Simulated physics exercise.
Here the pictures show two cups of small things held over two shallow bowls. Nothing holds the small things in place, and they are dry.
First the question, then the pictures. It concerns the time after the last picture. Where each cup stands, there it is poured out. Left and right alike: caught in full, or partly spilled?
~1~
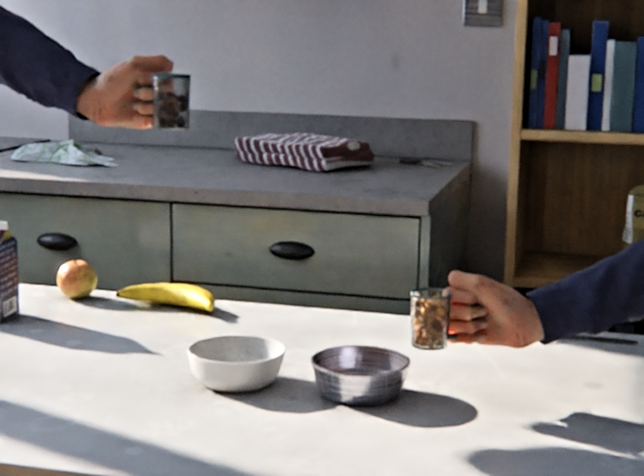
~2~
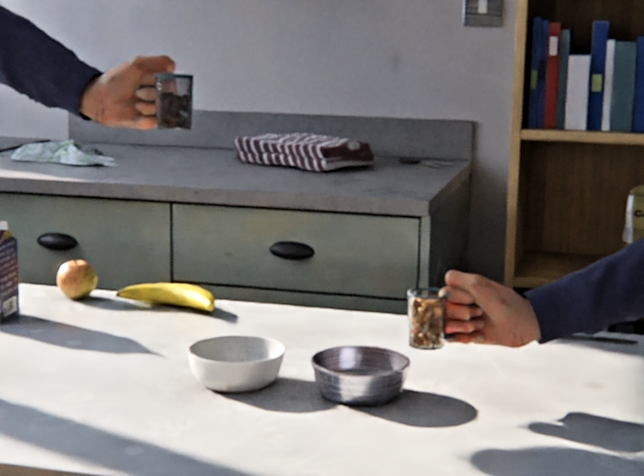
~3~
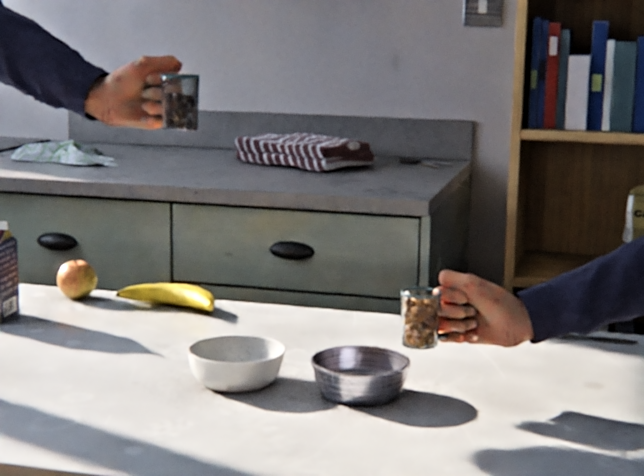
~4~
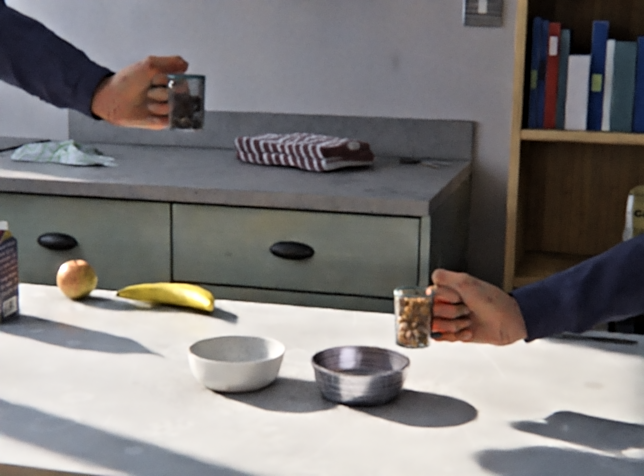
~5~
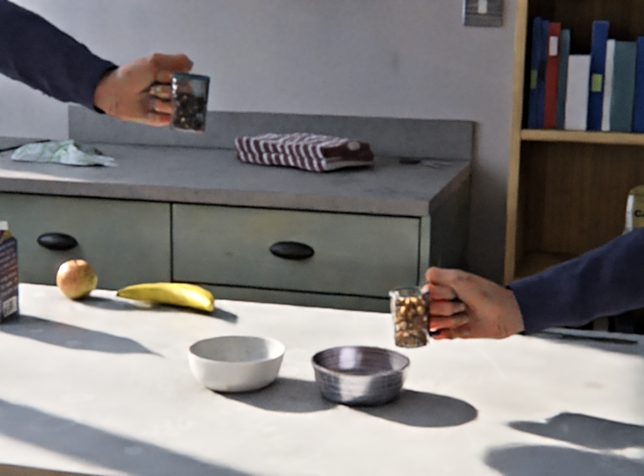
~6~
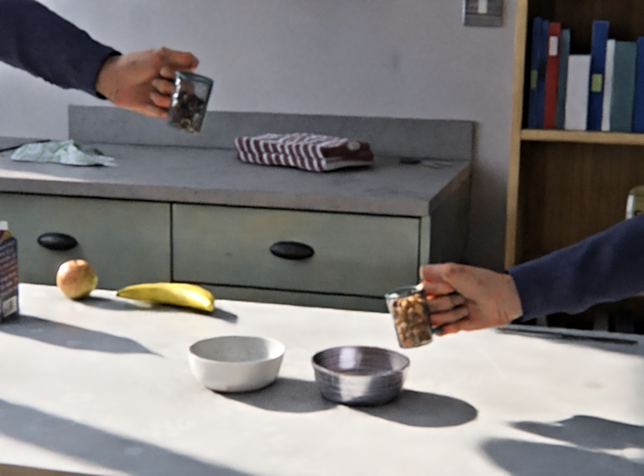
One by one: Left dish: It is likely to finish incomplete with pieces gone, right dish: It is likely to finish complete with every piece.
Then, 0.27 s later than the last frame, left, every one still in the cup; right, every one still in the cup.
Then, 0.60 s later than the last frame, left, every one still in the cup; right, every one still in the cup.
Then, 0.97 s later than the last frame, left, roughly two thirds still in the cup, roughly a quarter in the air; right, the larger part still in the cup, about a tenth in the dish, about a tenth in the air.
When it is over, left, roughly a third in the dish, roughly two thirds outside the dish; right, every one in the dish, not one outside the dish.
